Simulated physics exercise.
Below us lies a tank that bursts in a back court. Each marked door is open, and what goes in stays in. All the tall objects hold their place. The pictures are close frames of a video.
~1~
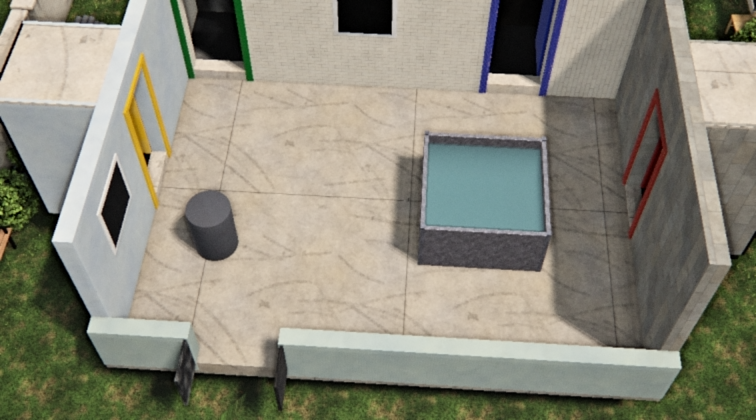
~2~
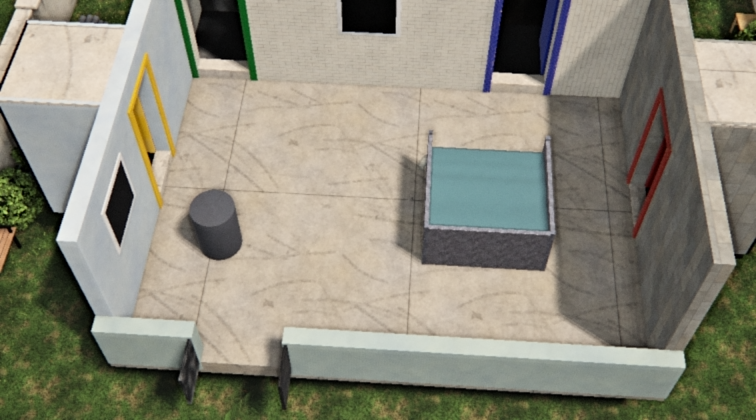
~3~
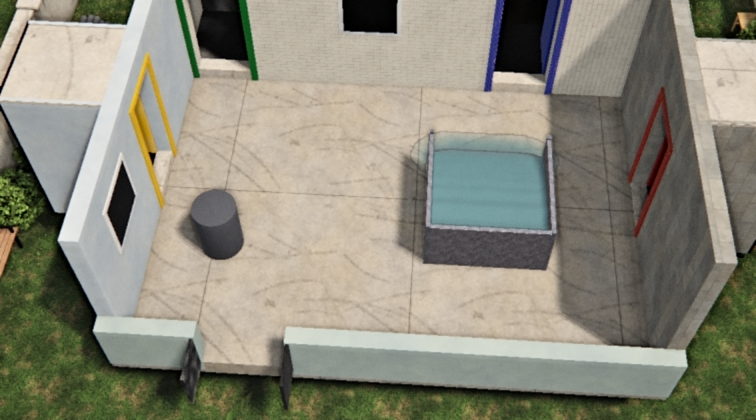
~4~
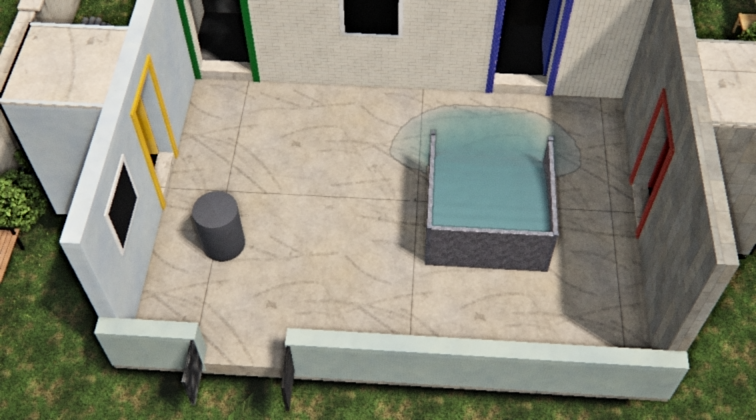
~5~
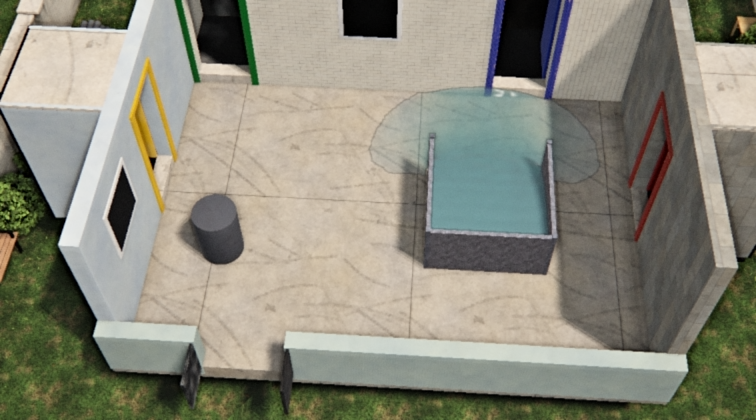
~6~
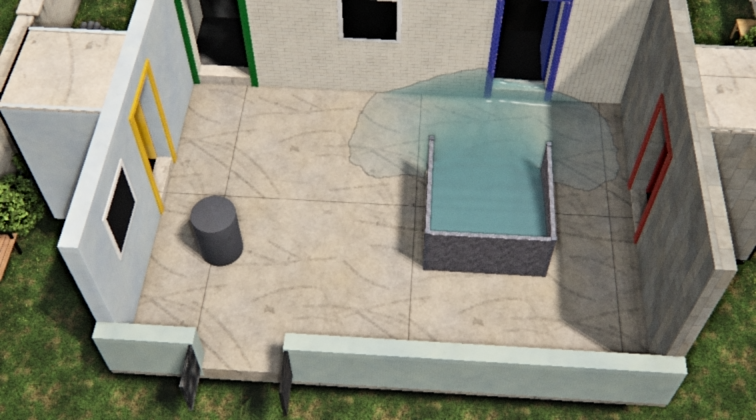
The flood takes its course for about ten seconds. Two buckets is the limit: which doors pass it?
In the end: The green door stays under that; the yellow door stays under that; the red door takes more than that; the blue door takes more than that.
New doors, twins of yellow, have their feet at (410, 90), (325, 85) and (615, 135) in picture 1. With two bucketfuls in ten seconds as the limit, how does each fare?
In turn: Takes more, is under, lets more in.
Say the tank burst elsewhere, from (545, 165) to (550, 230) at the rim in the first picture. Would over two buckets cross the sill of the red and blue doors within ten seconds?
My reading: Red is over, blue stays under.
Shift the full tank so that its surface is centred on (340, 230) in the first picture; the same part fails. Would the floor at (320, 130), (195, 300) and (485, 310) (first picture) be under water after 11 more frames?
In that order: Under water, not flooded, not flooded.
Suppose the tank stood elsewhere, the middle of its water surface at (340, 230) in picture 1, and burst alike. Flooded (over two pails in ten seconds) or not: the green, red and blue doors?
My reading: Green door floods, red door takes more, blue door is under.
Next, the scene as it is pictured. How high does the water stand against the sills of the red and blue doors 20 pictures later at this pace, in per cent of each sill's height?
Roughly 270 per cent, then 70 per cent.
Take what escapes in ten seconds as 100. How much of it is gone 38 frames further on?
Close to 75 %.
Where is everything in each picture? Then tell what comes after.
Still water in the tank at (485, 185), in the first frame.
The front is at a hidden place, out from the gap on the tank's far side, in the second frame.
The front is at (418, 149), out from the gap on the tank's far side, in the third frame.
Water pours out on the tank's far side and has run to (405, 130), in the fourth frame.
The front is at (425, 94), out from the gap on the tank's far side, in the fifth frame.
The front is at (382, 94), out from the gap on the tank's far side, in the sixth frame.
A moment on, water covers 25 % of the floor; the green door not reached, the yellow door not reached, the red door not reached, the blue door far over two buckets in.
Next, water covers 40 % of the floor; the green door wet at the sill, nothing in, the yellow door not reached, the red door wet at the sill, nothing in, the blue door far over two buckets in.
Then, water covers 65 % of the floor; the green door under two buckets in, the yellow door wet at the sill, nothing in, the red door under two buckets in, the blue door far over two buckets in.
Later, water covers 90 % of the floor; the green door under two buckets in, the yellow door wet at the sill, nothing in, the red door over two buckets in, the blue door far over two buckets in.
In the end, water covers 100 % of the floor; the green door under two buckets in, the yellow door wet at the sill, nothing in, the red door over two buckets in, the blue door far over two buckets in.
